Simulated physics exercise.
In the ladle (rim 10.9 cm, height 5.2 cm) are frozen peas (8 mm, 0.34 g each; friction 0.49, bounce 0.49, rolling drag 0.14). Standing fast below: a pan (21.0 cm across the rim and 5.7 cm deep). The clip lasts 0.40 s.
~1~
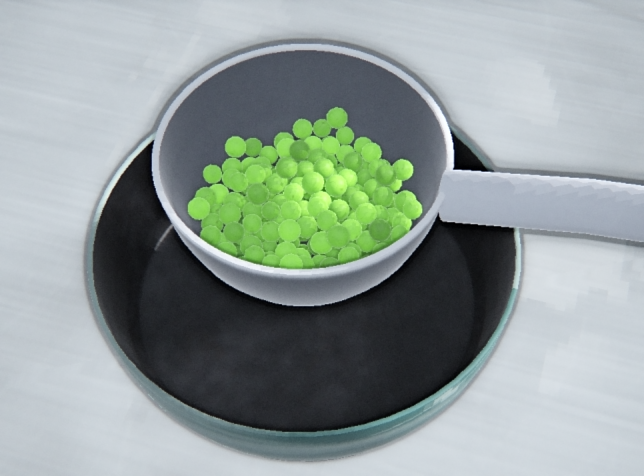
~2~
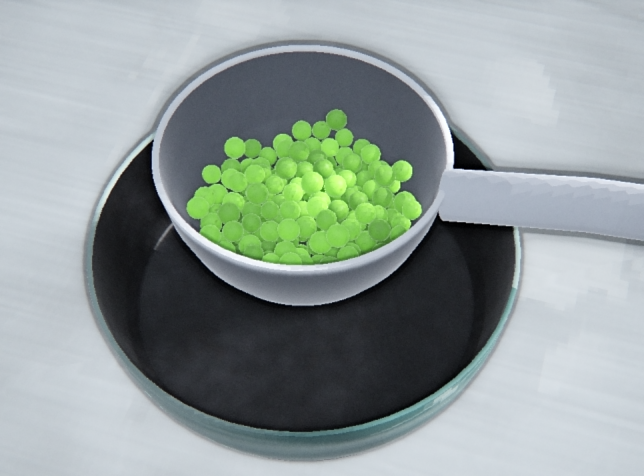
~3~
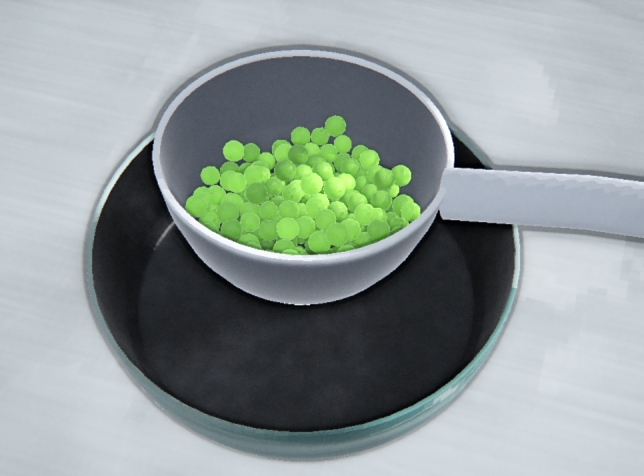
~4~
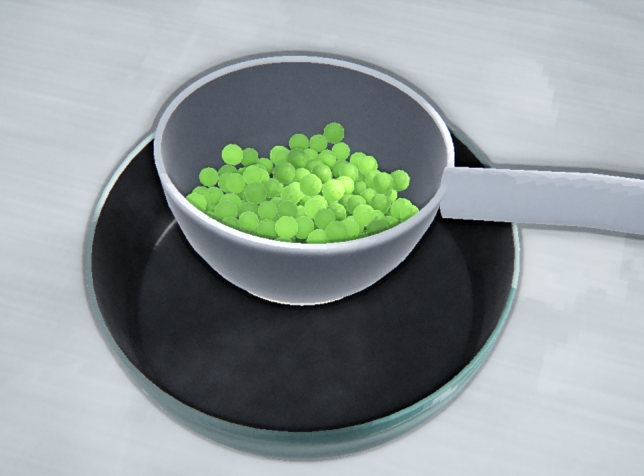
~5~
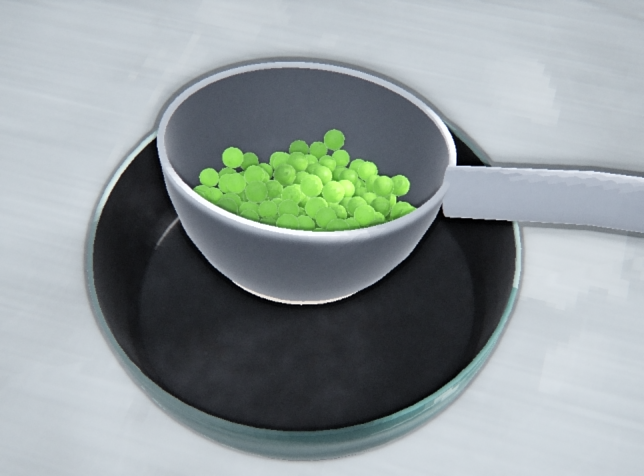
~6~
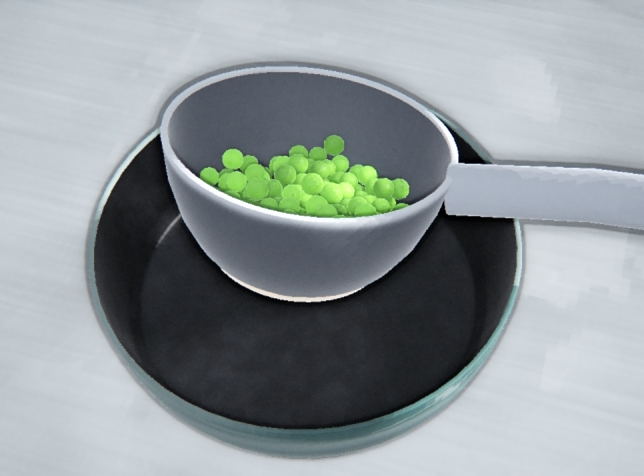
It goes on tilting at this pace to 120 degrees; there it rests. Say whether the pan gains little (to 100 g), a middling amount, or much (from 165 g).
Load: Small.
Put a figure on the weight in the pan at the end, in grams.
About 70 g.
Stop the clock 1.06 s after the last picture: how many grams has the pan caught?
Some 0 g.
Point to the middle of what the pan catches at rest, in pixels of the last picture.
Near (351, 284).
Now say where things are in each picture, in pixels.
Ladle at (308, 283); tilt 0 degrees; top of the load at (284, 142); pan at (304, 237), in the first picture.
Ladle at (306, 280); tilt 2 degrees; top of the load at (283, 144), in the second picture.
Ladle at (301, 271); tilt 6 degrees; low side back; top of the load at (282, 150), in the third picture.
Ladle at (298, 261); tilt 11 degrees; low side back; top of the load at (232, 155), in the fourth picture.
Ladle at (298, 249); tilt 15 degrees; low side back; top of the load at (341, 159), in the fifth picture.
Ladle at (298, 236); tilt 20 degrees; low side back; top of the load at (340, 164); pan at (305, 234), in the sixth picture.
Then, 0.58 s after the last picture, tilt 54 degrees; 0 g in the pan, ladle holds 100 %.
Then, 1.06 s after the last picture, tilt 82 degrees; 1 g in the pan, ladle holds 100 %.
Then, 1.50 s after the last picture, tilt 108 degrees; 54 g in the pan, ladle holds 15 %.
Then, 1.92 s after the last picture, tilt 120 degrees; 66 g in the pan, ladle holds 0 %.
In the end, 66 g in the pan, ladle holds 0 %.
